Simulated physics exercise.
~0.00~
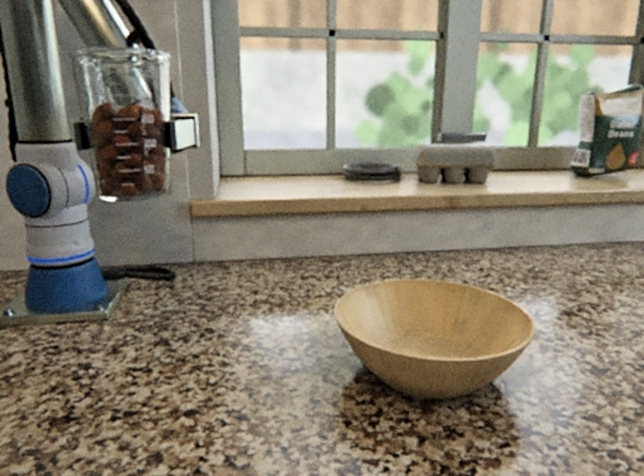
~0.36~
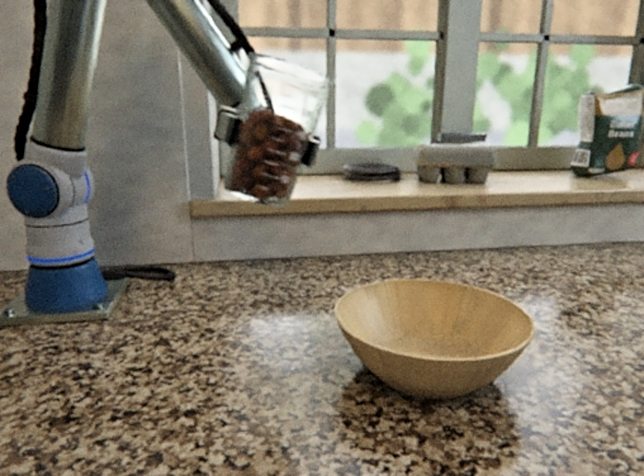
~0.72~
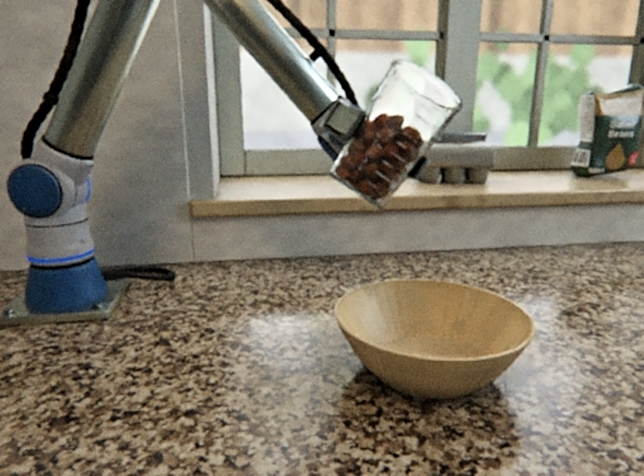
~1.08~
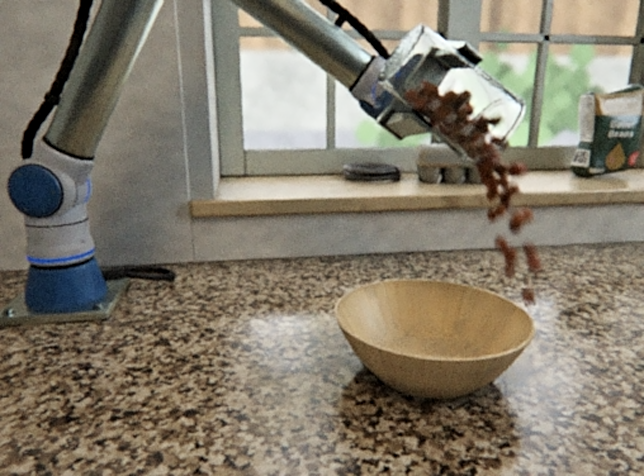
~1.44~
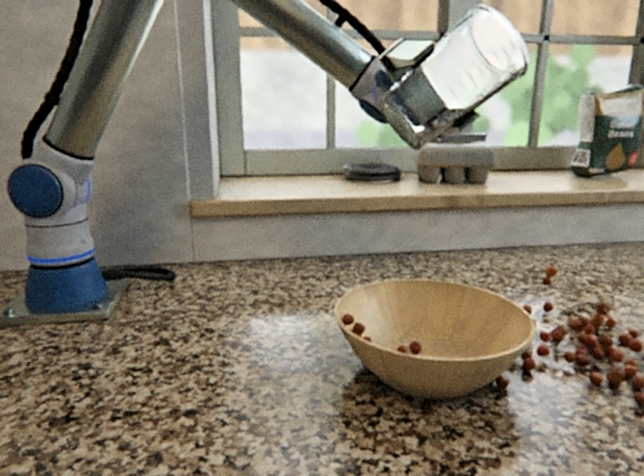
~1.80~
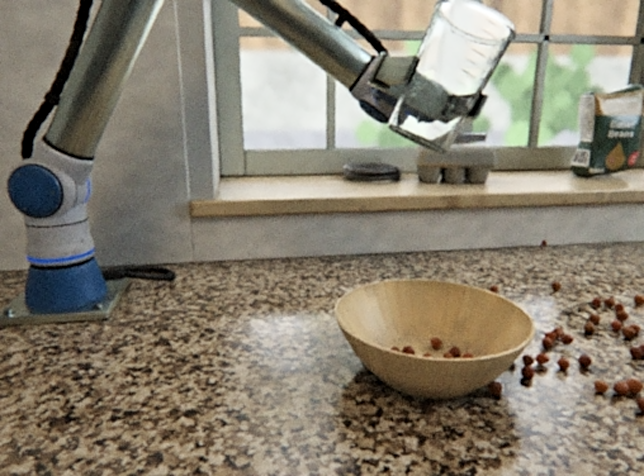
A robot arm with a blue base stands at the left of a speckled brown stone counter, gripping a clear cup of reddish-brown hazelnuts, seen from the front in a kitchen. A wide wooden bowl sits near the middle, with a window behind and a dark packet on the right of the sill. The arm swings the cup rightward, tilting it as it goes. It tips the cup far over, and the nuts pour out past the bowl's right side. The arm then turns the emptied cup back toward upright. Only a few nuts lie in the bowl, while most are scattered across the counter to its right.
